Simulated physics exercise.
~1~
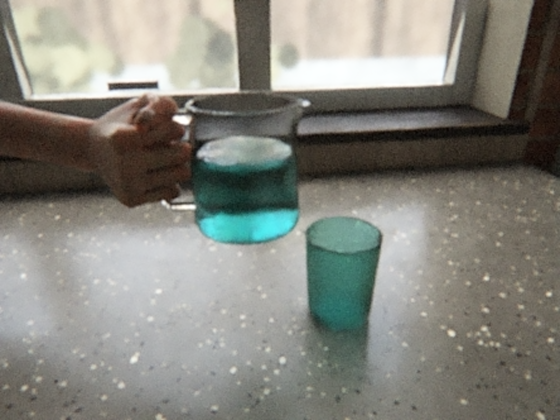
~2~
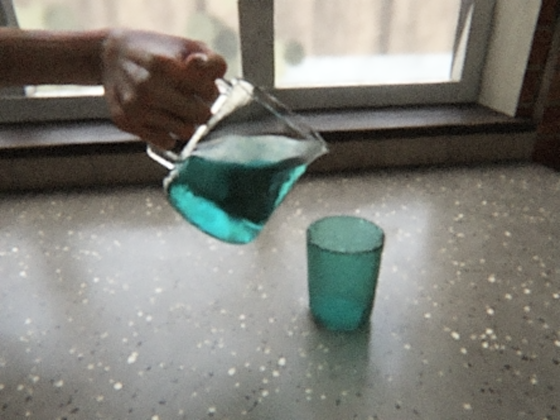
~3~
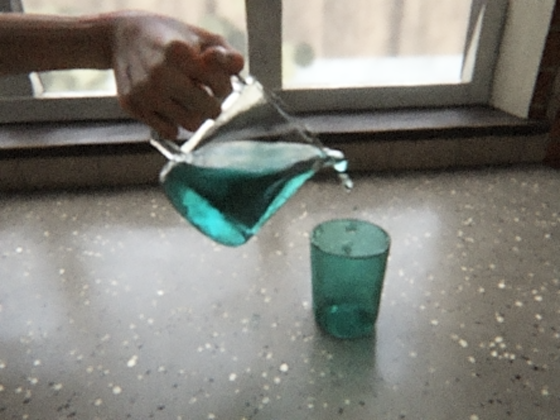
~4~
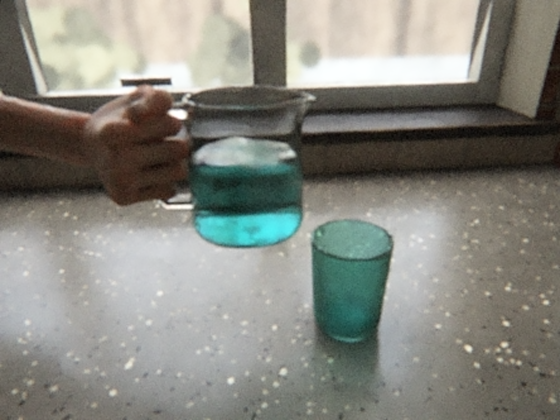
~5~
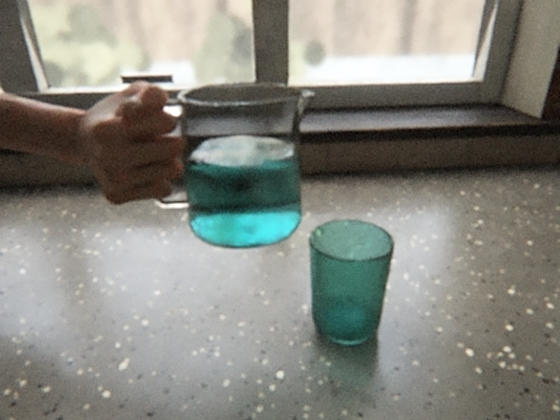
A hand holding a glass pitcher of blue-green water tipped it to the right above a teal drinking glass on a speckled counter, letting a little water spill from the spout, then turned it back upright and held it there, still well filled.
